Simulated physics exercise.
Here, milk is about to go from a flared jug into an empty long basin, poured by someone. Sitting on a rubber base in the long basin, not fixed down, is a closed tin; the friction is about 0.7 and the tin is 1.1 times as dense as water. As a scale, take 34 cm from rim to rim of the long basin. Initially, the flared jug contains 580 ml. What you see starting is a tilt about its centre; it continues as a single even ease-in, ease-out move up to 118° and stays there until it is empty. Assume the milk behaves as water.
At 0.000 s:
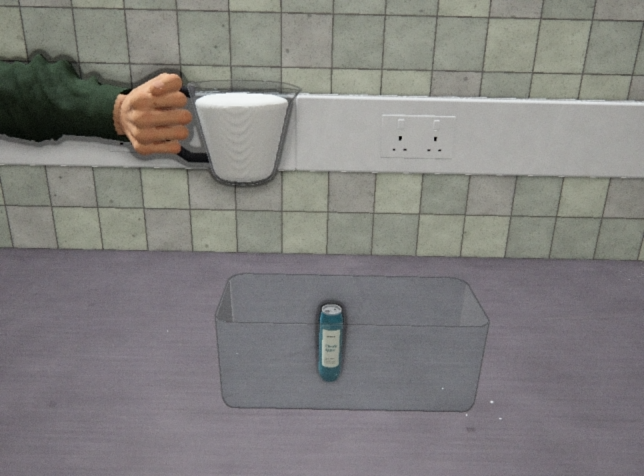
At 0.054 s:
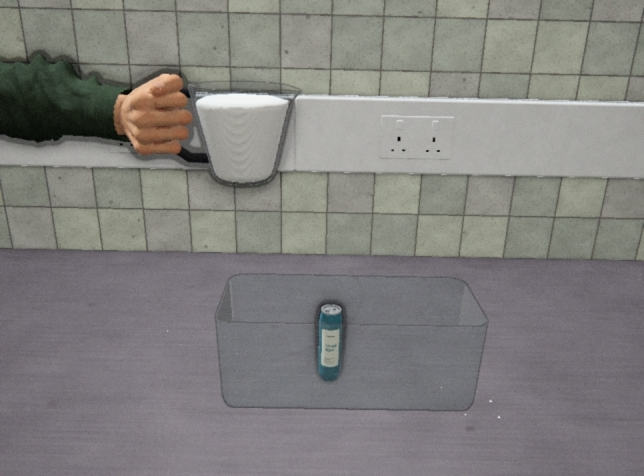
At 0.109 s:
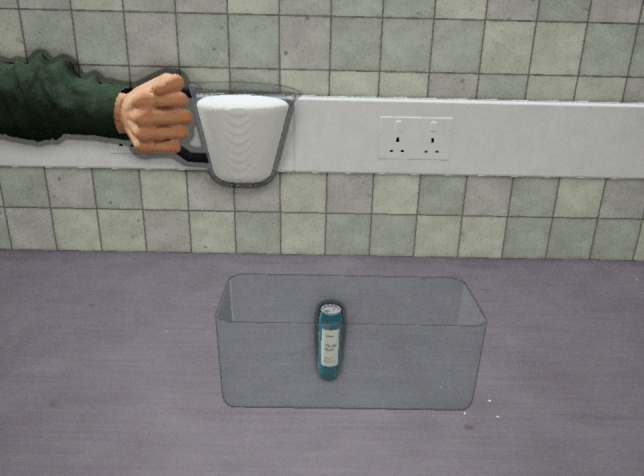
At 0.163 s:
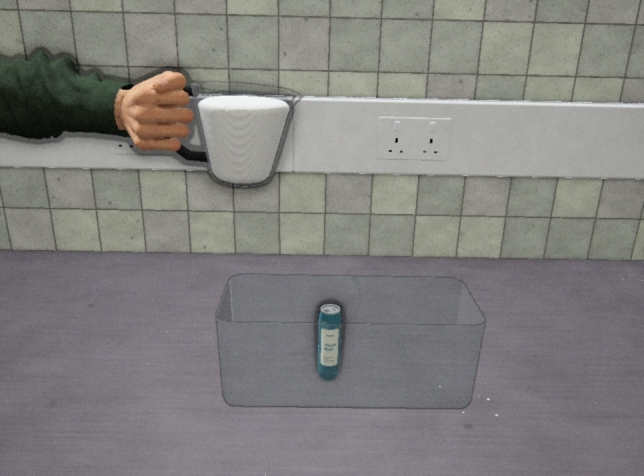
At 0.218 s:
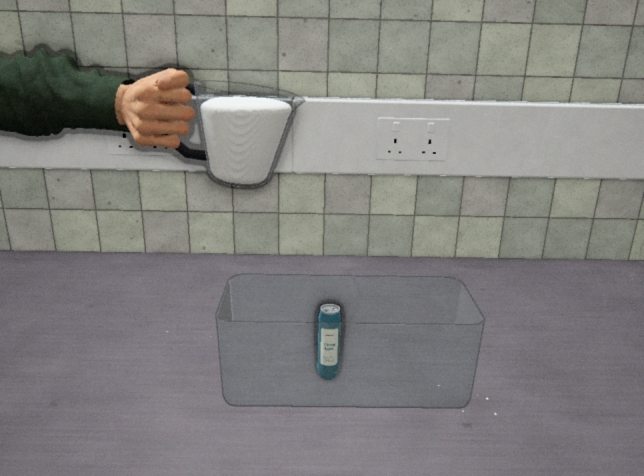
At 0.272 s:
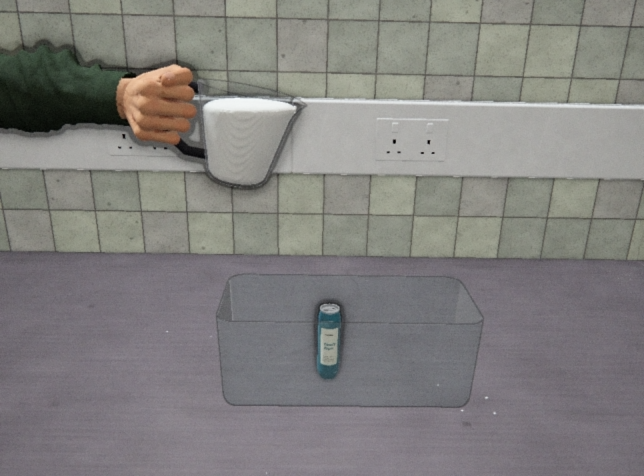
A hand in a dark green sleeve, at the upper left, holds a clear flared jug of white liquid upright, then slowly tilts it slightly clockwise to the right. Below stands a transparent grey long basin on a purplish-grey counter, a small teal tin with a pale label inside it. The steady, slightly raised view faces a greenish tiled wall with a white band and sockets.
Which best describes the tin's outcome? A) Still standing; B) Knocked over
Still standing (A).
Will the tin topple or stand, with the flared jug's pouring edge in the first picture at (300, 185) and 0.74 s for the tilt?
After that, the tin overturns.
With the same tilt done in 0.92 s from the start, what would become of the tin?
In that case the tin stays vertical.
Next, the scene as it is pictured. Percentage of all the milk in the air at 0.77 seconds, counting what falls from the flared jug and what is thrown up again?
Around 26 percent.
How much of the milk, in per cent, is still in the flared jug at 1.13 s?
About 6 % is still there.
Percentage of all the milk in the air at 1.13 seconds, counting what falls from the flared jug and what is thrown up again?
I'd say some 18 per cent is in the air.
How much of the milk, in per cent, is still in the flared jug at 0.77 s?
66 %.
Then, 0.77 s in, the tilt is 66° and 65 per cent is still to pour; the tin stands where it began.
Then, 1.13 s in, the tilt is 106° and 6 per cent is still to pour; the tin stands where it began.
Then, 1.51 s in, the tilt is 118° and 0 per cent is still to pour; the tin stands where it began.
Then, 1.92 s in, the tilt is 118° and 0 per cent is still to pour; the tin stands where it began.
Finally, the tin stands where it began.
